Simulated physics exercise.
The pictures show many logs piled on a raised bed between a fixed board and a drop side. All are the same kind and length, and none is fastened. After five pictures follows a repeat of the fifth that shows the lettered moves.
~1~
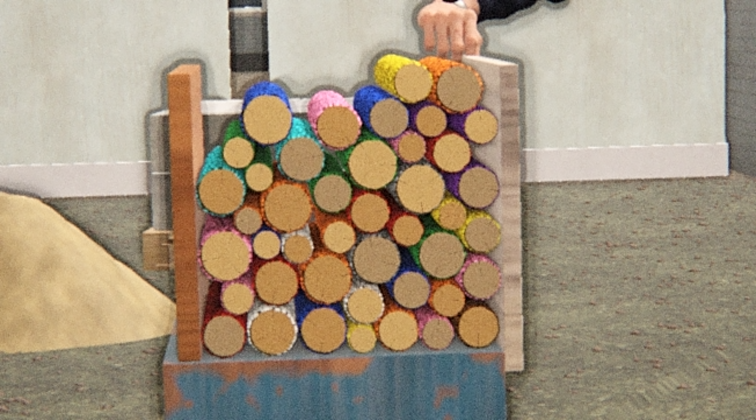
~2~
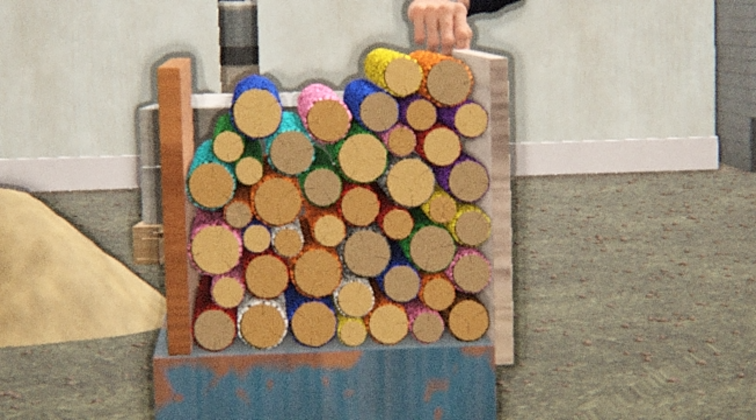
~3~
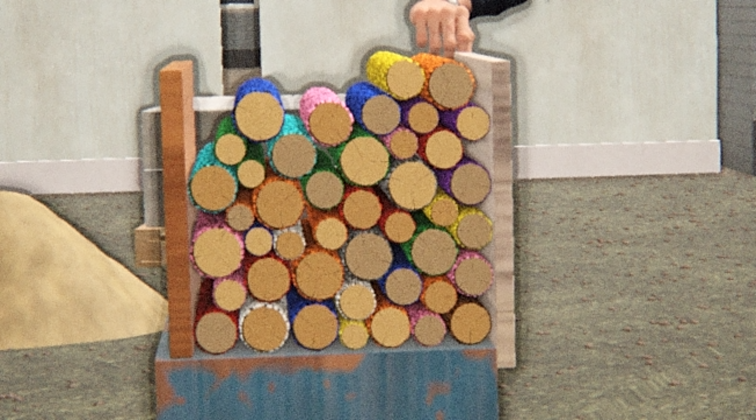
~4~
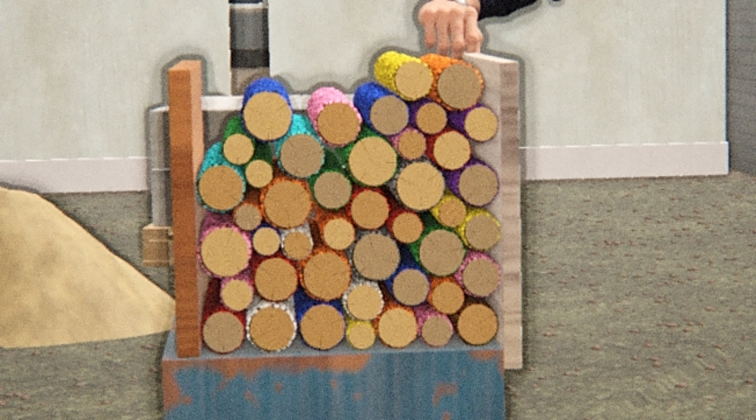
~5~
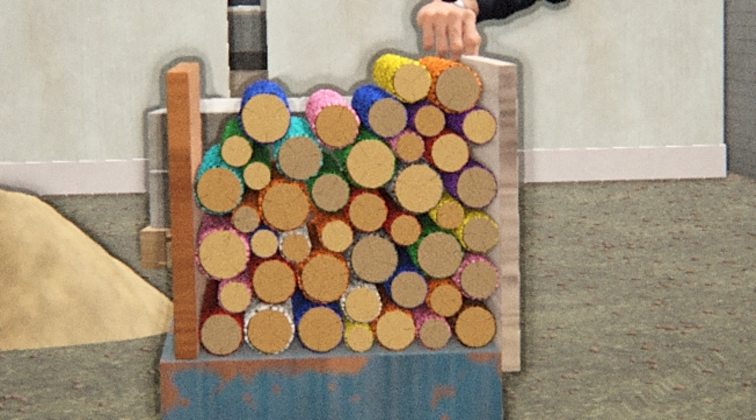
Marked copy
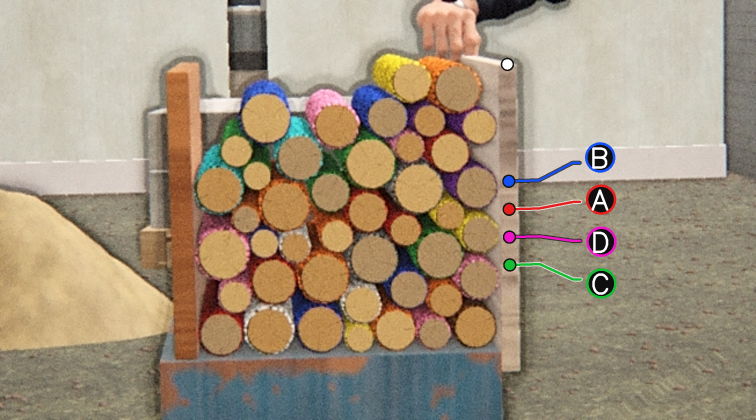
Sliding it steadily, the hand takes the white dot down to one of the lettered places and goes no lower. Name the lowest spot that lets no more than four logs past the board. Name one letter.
At most to A.
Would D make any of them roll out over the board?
Yes, at D.
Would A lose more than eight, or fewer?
At A, fewer than eight.
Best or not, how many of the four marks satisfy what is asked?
Two of the four.
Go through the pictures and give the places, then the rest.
A log (224, 336); a log (437, 334); a log (364, 305), in the first picture.
A log (355, 299); a log (266, 276), in the second picture.
A log (330, 234); a log (258, 241), in the third picture.
A log (480, 124); a log (220, 187), in the fourth picture.
A log (236, 151); side board (485, 199); a log (221, 334), in the fifth picture.
On the marked copy, A at (509, 209); B at (509, 182); C at (510, 265); D at (510, 237); the white dot at (508, 64).
Taking A. A third of the way, top of the board (498, 130).
Two thirds of the way, top of the board (499, 204).
When it is over, top of the board (499, 209), two out over the board.
As for the rest, B one out over the board; C more than four out over the board; D more than four out over the board.
